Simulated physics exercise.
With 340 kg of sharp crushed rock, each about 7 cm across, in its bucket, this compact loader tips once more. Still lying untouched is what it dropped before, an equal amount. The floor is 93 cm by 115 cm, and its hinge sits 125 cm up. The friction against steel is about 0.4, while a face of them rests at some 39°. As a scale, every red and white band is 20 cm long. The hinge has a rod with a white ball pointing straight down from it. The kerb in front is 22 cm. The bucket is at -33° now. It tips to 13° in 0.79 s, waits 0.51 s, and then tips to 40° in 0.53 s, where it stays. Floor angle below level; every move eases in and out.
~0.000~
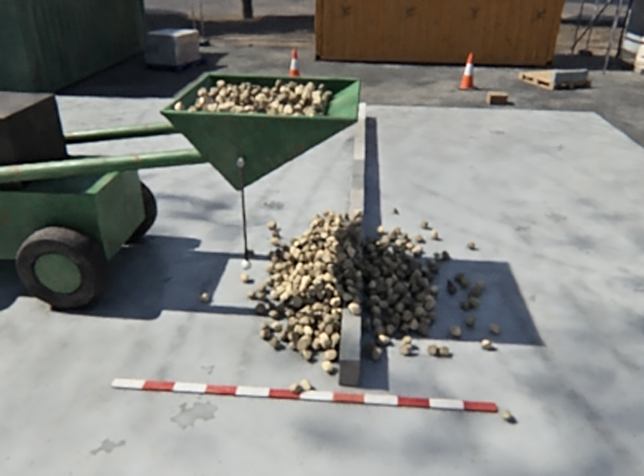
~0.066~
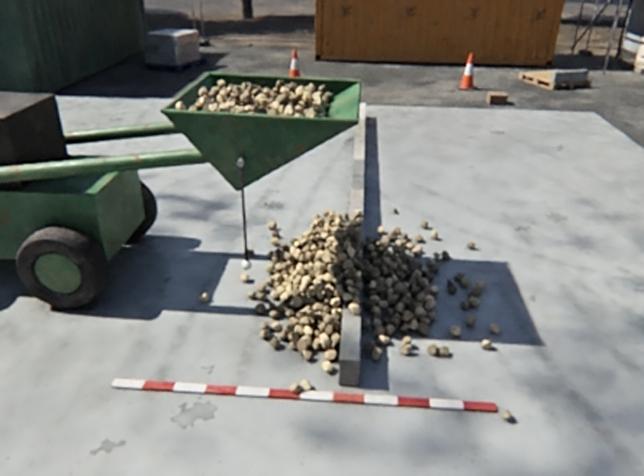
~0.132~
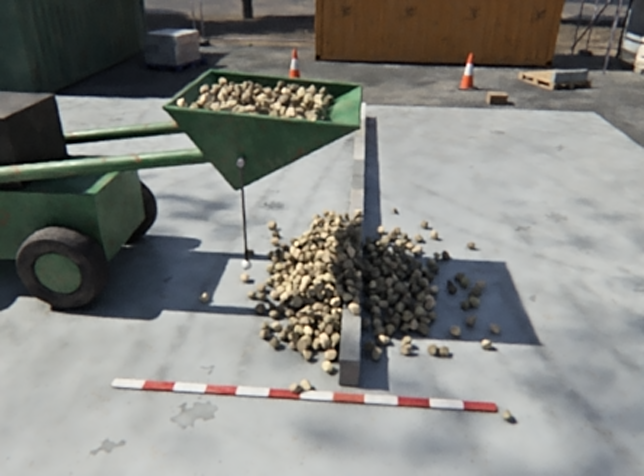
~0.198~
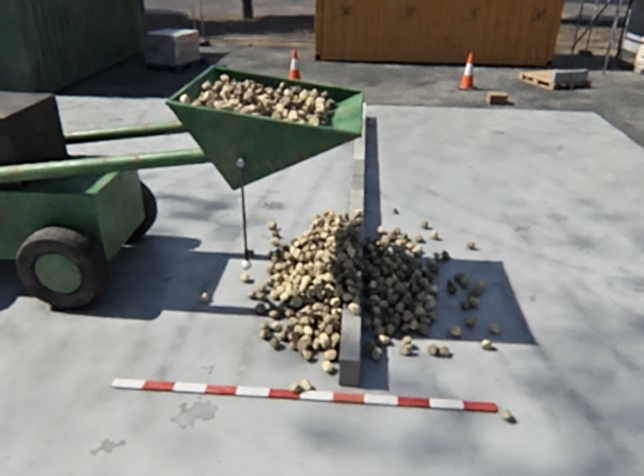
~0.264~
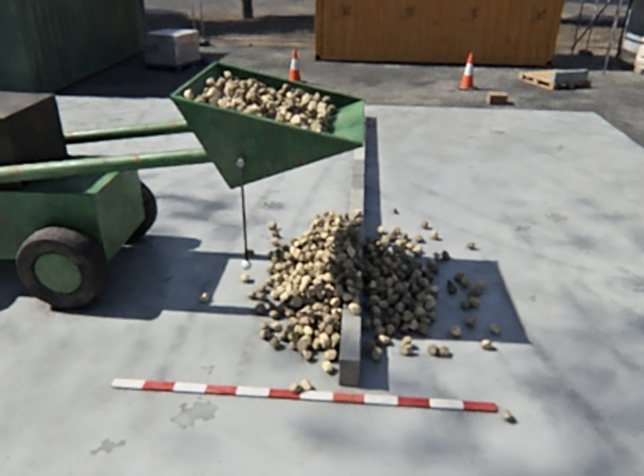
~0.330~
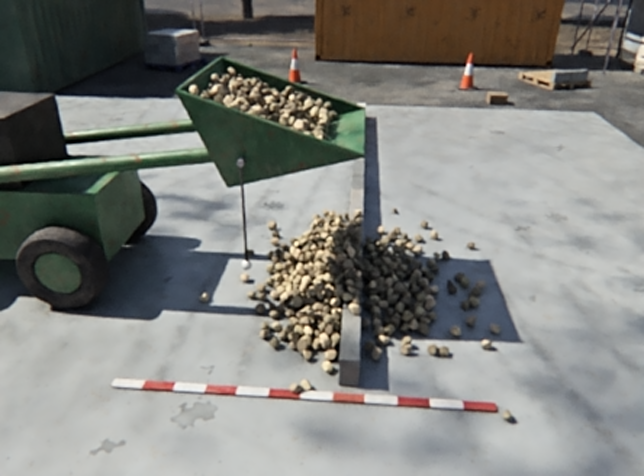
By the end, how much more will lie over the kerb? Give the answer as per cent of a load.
About 74 per cent.
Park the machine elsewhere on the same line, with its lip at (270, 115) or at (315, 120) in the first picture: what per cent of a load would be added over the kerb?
Near 0 in a hundred, then near 20 in a hundred.
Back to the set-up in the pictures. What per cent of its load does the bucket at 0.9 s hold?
Held: Around 100 % of the load.
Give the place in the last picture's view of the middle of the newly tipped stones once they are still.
Around (383, 268).
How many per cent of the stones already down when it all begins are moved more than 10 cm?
5 %.
After 0.6 s the floor is at 6°; in per cent of one load, 100 in the bucket, 73 on this side of the kerb, 27 over the kerb; the foremost stones are at (482, 308).
After 0.9 s the floor is at 13°; in per cent of one load, 100 in the bucket, 73 on this side of the kerb, 27 over the kerb; the foremost stones are at (482, 308).
After 2.3 s the floor is at 40°; in per cent of one load, 22 in the bucket, 117 on this side of the kerb, 61 over the kerb; the foremost stones are at (482, 308).
After 4.9 s the floor is at 40°; in per cent of one load, 0 in the bucket, 100 on this side of the kerb, 100 over the kerb; the foremost stones are at (507, 287). Net gain over the kerb, 74.
